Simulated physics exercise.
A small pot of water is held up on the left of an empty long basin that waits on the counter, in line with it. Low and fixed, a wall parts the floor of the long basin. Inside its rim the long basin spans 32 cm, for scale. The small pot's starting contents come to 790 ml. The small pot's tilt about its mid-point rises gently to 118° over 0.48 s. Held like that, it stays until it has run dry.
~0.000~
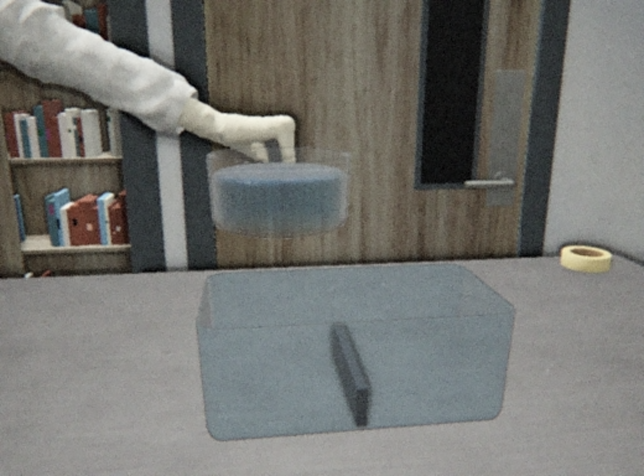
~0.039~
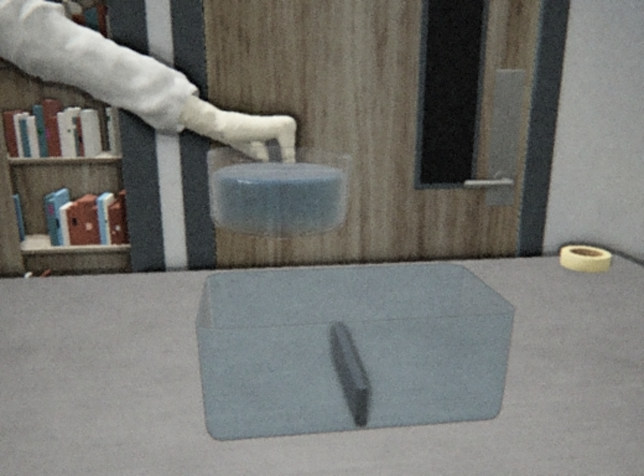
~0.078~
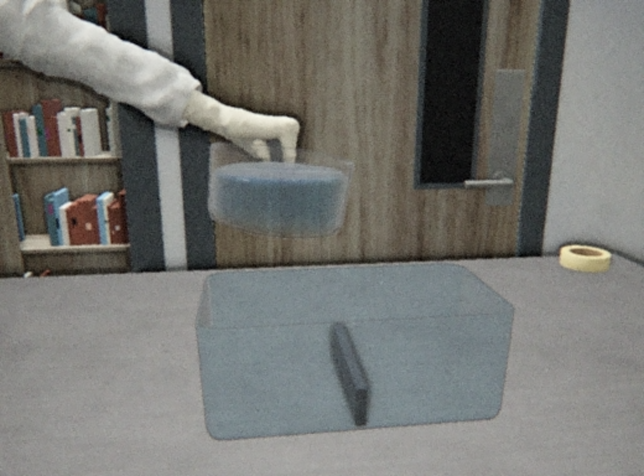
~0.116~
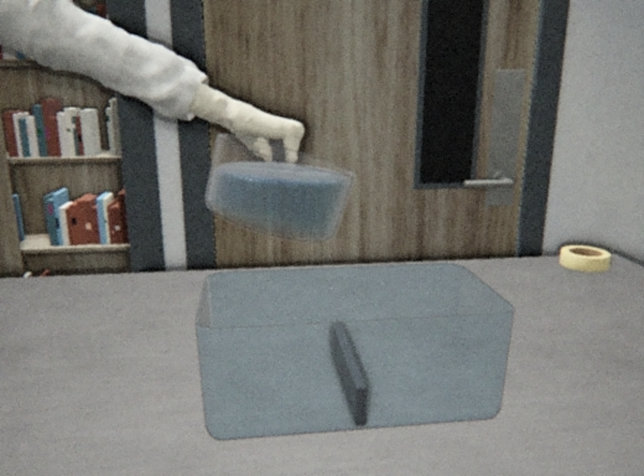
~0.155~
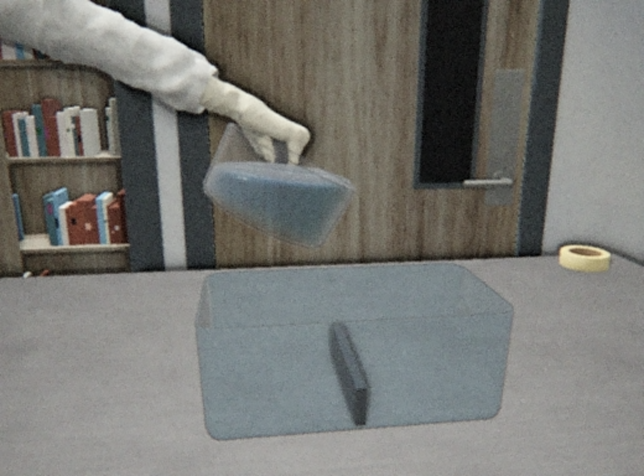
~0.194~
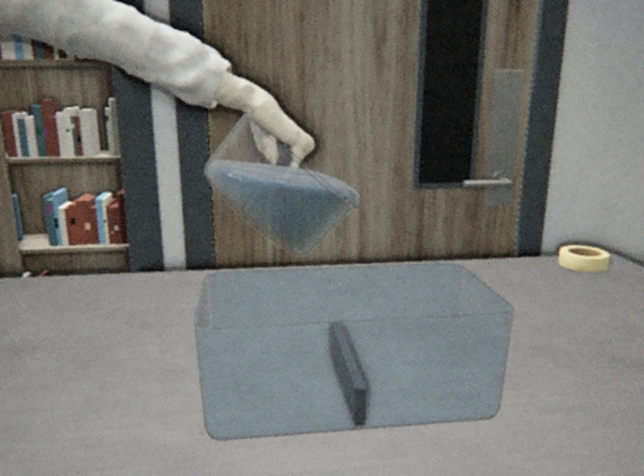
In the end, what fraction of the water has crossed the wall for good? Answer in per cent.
In the end about 64 per cent has crossed for good.
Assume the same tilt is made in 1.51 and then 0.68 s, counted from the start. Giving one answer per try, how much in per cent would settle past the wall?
Respectively 85 and 75 %.
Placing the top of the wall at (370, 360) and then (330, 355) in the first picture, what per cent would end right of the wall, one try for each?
The first gives near 45 per cent and the second near 85 per cent.
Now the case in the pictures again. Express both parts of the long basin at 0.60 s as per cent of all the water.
About 24 % left, 68 % right.
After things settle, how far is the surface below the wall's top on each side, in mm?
Left about 34 mm, right about 24 mm.
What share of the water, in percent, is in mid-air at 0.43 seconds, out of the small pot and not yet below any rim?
30 per cent.
Then, 0.43 s in, the tilt is 115° and 12 per cent is still to pour, 5 is left of the wall and 53 right of it.
Then, 0.60 s in, the tilt is 118° and 1 per cent is still to pour, 24 is left of the wall and 68 right of it.
Then, 0.78 s in, the tilt is 118° and 0 per cent is still to pour, 32 is left of the wall and 64 right of it.
Then, 0.98 s in, the tilt is 118° and 0 per cent is still to pour, 34 is left of the wall and 64 right of it.
Finally, 34 per cent lies left of the wall, 64 right of it and 2 outside.
